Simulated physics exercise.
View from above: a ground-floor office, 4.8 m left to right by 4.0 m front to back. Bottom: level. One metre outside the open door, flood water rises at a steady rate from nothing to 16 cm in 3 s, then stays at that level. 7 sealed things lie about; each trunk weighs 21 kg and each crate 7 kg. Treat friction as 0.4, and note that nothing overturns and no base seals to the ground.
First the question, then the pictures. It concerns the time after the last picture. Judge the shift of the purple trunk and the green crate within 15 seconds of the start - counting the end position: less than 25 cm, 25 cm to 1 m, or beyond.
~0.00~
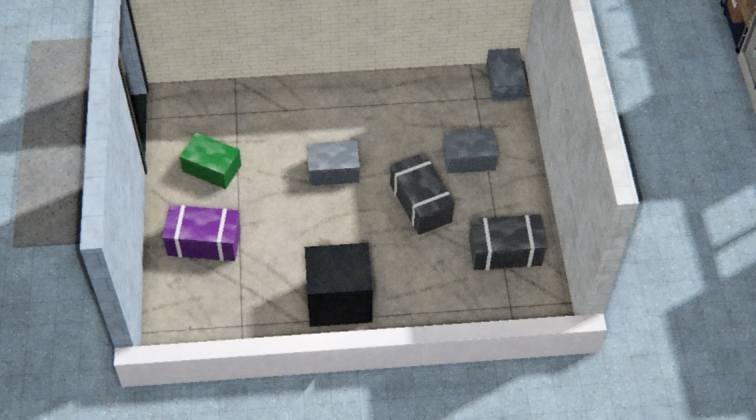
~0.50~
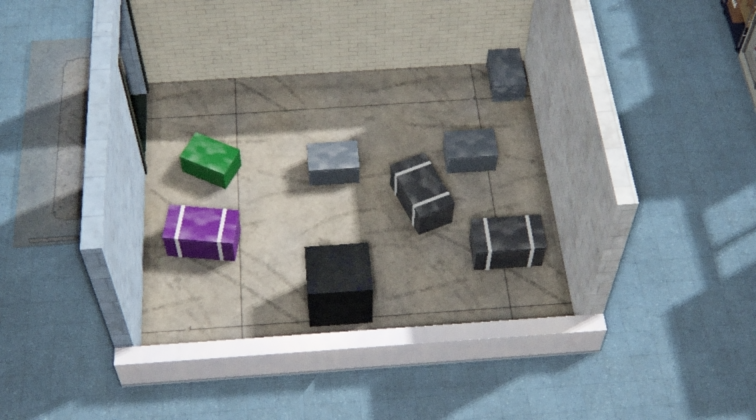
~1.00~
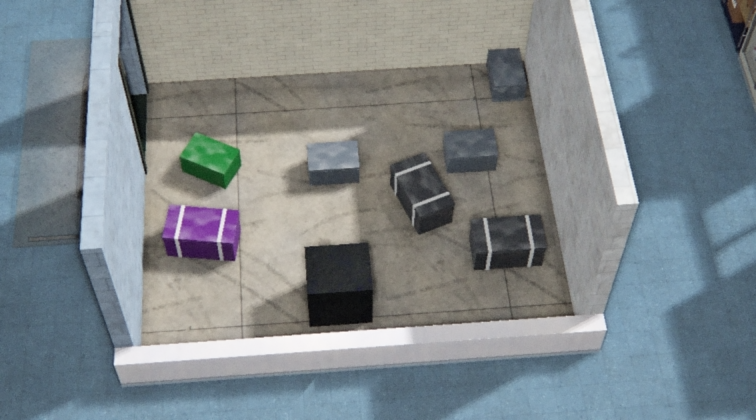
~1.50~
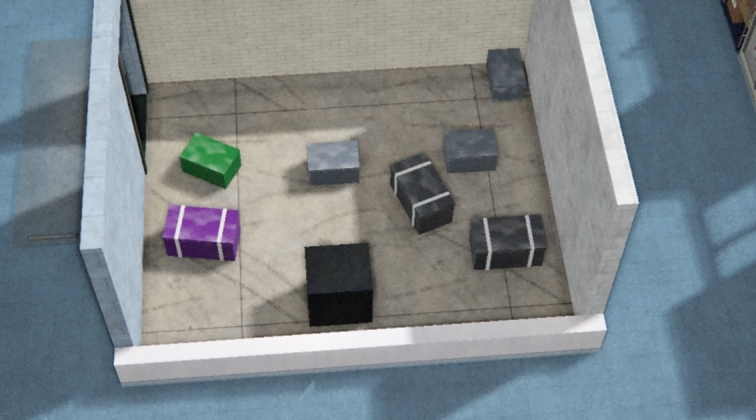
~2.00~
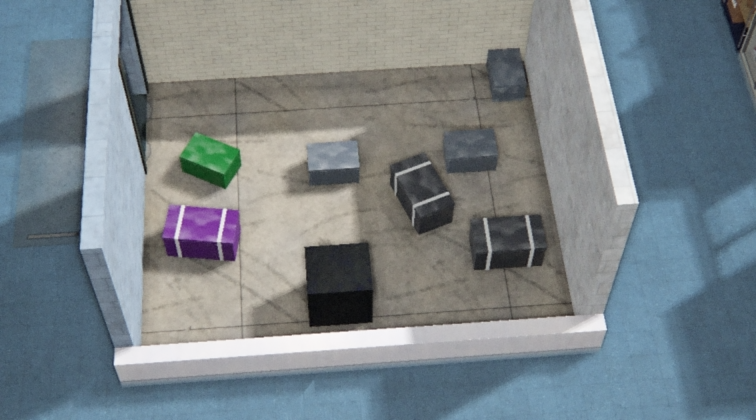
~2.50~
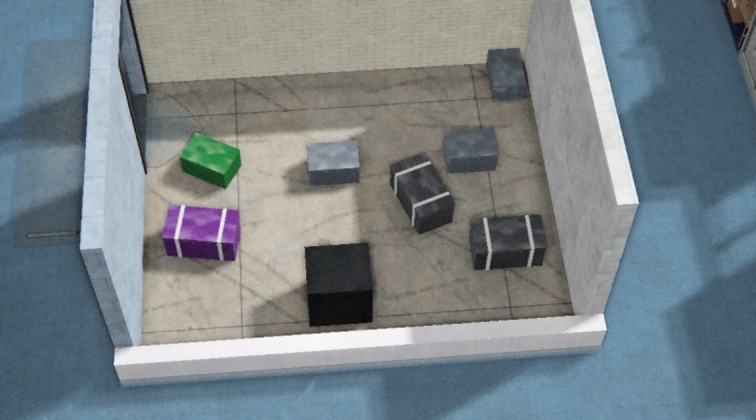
Expect the purple trunk to be about where it started and the green crate to be well off its spot.
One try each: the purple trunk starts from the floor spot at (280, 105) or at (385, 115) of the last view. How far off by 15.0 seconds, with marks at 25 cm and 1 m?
Taking them in order, it is swept well off and then it is swept well off.
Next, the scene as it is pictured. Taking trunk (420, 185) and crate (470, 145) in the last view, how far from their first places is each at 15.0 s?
60 cm, 150 cm.
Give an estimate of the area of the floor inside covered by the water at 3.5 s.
About 2.5 m2 is covered.
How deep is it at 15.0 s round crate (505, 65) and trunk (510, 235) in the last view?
Around 12 cm and 9 cm.
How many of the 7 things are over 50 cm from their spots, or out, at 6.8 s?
By my reckoning, 1.
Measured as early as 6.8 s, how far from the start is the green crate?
Close to 150 cm.
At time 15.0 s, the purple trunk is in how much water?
Somewhere close to 4 cm.
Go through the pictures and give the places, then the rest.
In the first frame, the purple trunk at (201, 224), on the bottom; the green crate at (209, 153) rests on the ground; water covers 0.0 m2; 0 of 7 have shifted.
In the second frame, the purple trunk at (201, 224) rests on the ground; the green crate at (209, 153), on the bottom; water covers 0.0 m2; 0 of 7 have shifted.
In the third frame, the purple trunk at (201, 224), on the bottom; the green crate at (209, 153) rests on the ground; 0.0 m2 under water; 0 of 7 have shifted.
In the fourth frame, the purple trunk at (201, 224), on the bottom; the green crate at (209, 153), on the bottom; 0.0 m2 under water; 0 of 7 have shifted.
In the fifth frame, the purple trunk at (201, 224) rests on the ground; the green crate at (209, 153) rests on the ground; 0.0 m2 under water; 0 of 7 have shifted.
In the sixth frame, the purple trunk at (201, 224), on the bottom; the green crate at (209, 153), on the bottom; water covers 0.5 m2; 0 of 7 have shifted.
After 3.5 s the purple trunk is near (201, 224), 0.0 m from its start, aground; the green crate is near (214, 156), 0.1 m from its start, aground; 0 afloat.
After 6.8 s the purple trunk is near (201, 224), 0.0 m from its start, aground; the green crate is near (317, 230), 1.7 m from its start, aground; 1 afloat.
After 11.0 s the purple trunk is near (201, 224), 0.0 m from its start, aground; the green crate is near (330, 240), 1.9 m from its start, afloat; 6 afloat.
After 15.0 s the purple trunk is near (200, 223), 0.0 m from its start, aground; the green crate is near (241, 262), 1.6 m from its start, afloat; 6 afloat.
